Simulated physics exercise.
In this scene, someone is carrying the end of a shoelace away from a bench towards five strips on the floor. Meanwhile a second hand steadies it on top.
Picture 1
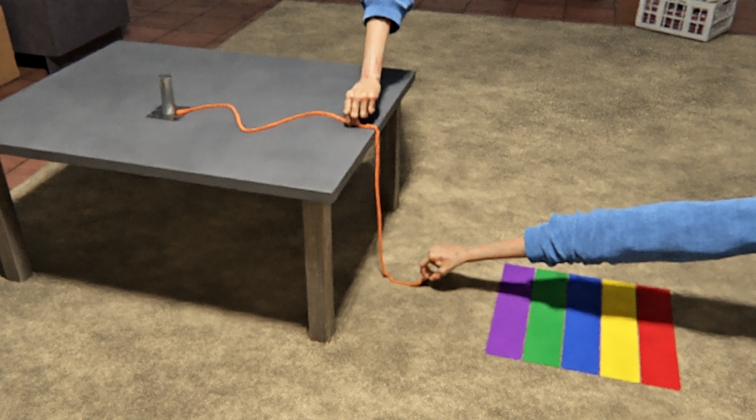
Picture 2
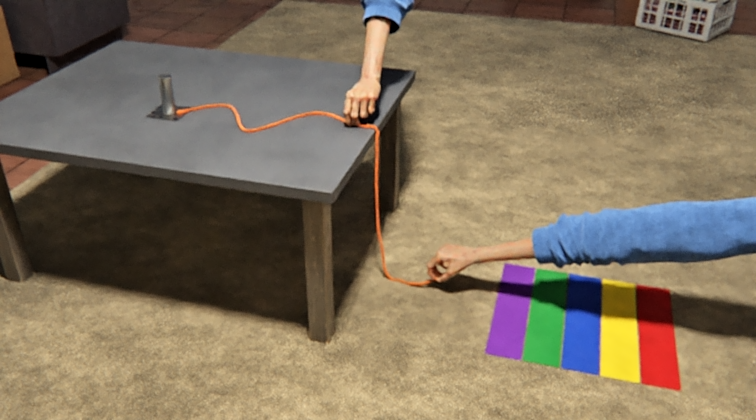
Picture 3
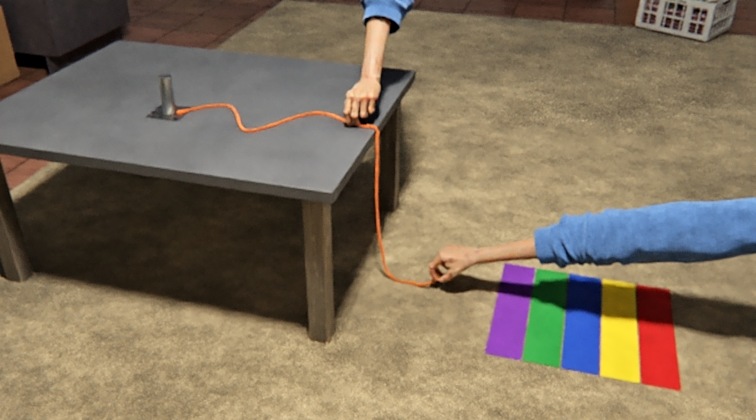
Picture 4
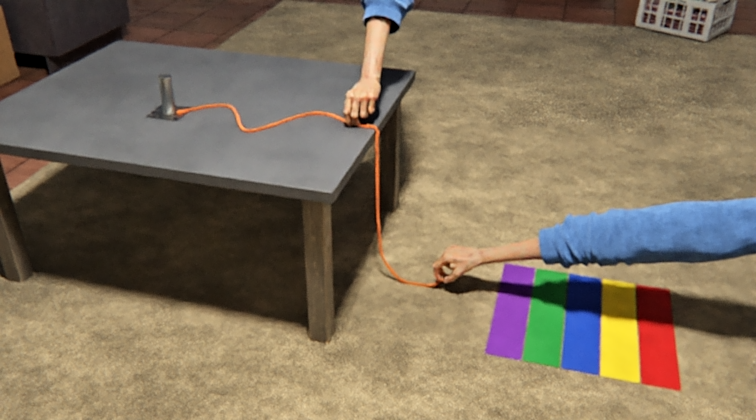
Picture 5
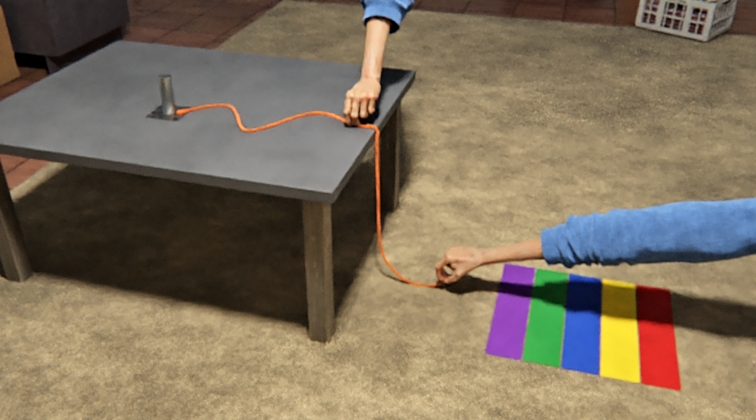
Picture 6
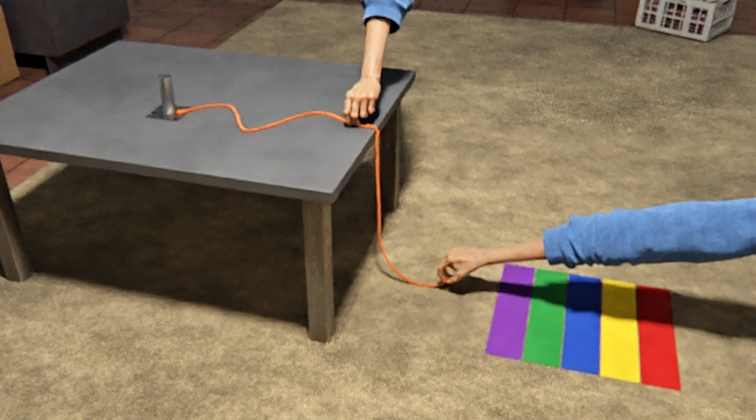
In this clip, one hand presses an orange shoelace against the top of a grey bench while another hand, near the floor, draws its loose end slightly to the right, on the side where five coloured strips lie.
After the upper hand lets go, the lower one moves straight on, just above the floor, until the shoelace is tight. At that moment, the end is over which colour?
Over yellow.
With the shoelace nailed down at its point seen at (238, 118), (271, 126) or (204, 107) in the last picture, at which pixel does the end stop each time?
About (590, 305), (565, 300) and (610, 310).
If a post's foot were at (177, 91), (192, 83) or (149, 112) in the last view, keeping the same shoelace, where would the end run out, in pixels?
The three places are (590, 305), (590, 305) and (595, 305), in that order.
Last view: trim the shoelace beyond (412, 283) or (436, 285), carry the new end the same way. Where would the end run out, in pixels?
Going through both, you get (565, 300) and then (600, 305).
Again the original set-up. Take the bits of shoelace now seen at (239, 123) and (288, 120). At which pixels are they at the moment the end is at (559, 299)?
They end up somewhere around (270, 125) and (338, 130).
Soon after, end near (559, 299); over green.
After that, end near (599, 306); over blue.
At the stop, end near (623, 310); over yellow. The end stops over the yellow strip.
